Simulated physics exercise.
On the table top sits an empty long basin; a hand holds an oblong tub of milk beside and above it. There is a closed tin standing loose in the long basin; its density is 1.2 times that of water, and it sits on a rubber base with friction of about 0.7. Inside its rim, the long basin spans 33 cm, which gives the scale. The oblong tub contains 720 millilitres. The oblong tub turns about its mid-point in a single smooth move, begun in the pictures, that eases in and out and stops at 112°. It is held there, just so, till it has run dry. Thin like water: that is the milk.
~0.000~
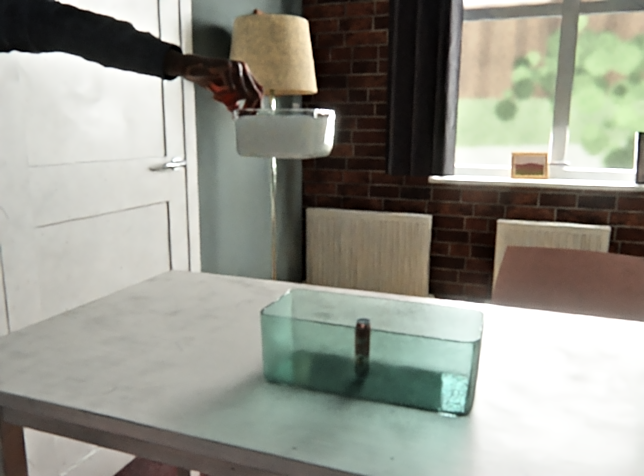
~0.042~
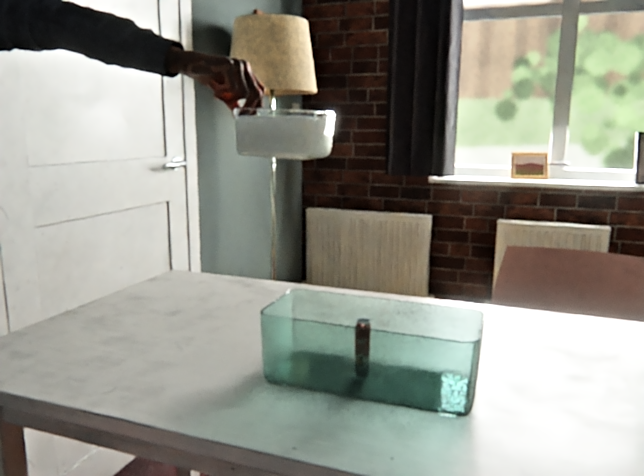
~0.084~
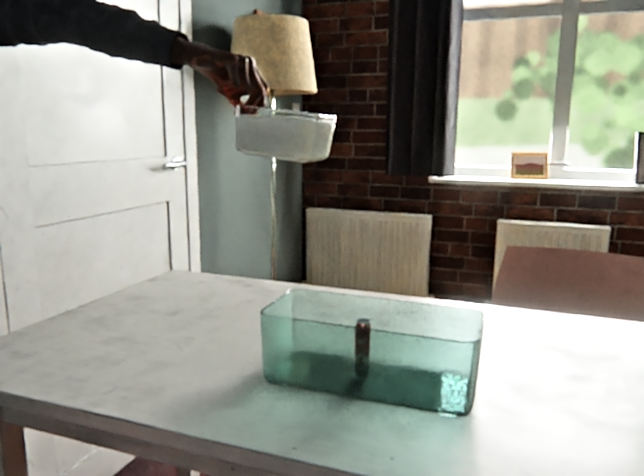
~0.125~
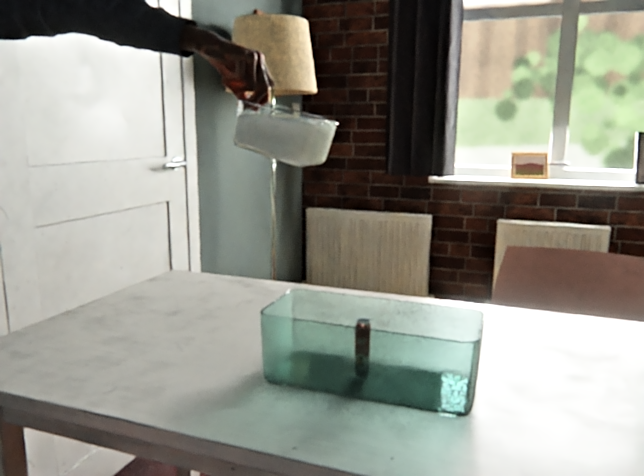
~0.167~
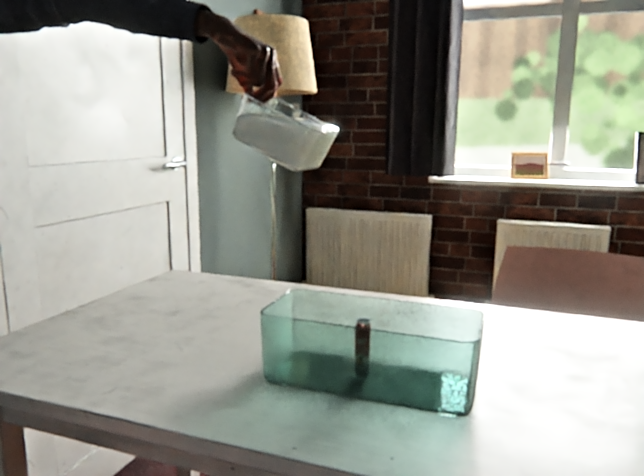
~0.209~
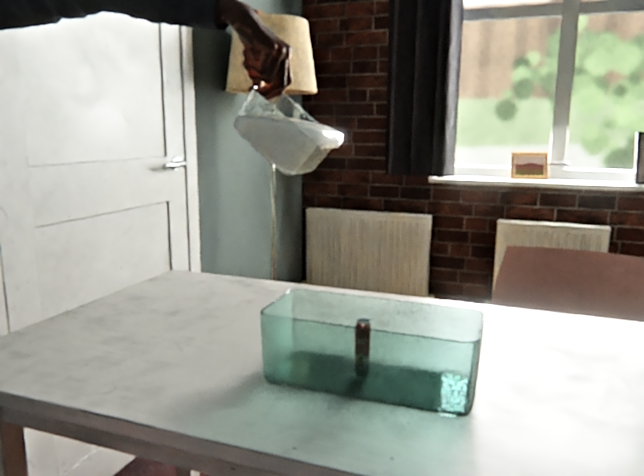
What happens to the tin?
It holds.
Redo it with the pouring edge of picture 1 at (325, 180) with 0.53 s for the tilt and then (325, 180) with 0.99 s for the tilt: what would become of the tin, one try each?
The tin overturns the first time and stays vertical the second time.
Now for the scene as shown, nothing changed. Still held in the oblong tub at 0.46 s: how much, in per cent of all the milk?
About 12 per cent.
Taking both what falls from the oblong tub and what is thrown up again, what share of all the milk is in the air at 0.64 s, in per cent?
Close to 10 %.
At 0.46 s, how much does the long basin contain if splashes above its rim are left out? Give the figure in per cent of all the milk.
Near 10 in a hundred.
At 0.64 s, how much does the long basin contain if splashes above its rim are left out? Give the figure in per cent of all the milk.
About 84 per cent.
By 0.46 s the tilt is 107° and 11 per cent is still to pour; the tin stands where it began.
By 0.64 s the tilt is 112° and 1 per cent is still to pour; the tin stands where it began.
By 0.82 s the tilt is 112° and 0 per cent is still to pour; the tin stands where it began.
By 1.03 s the tilt is 112° and 0 per cent is still to pour; the tin stands where it began.
At rest the tin stands where it began.
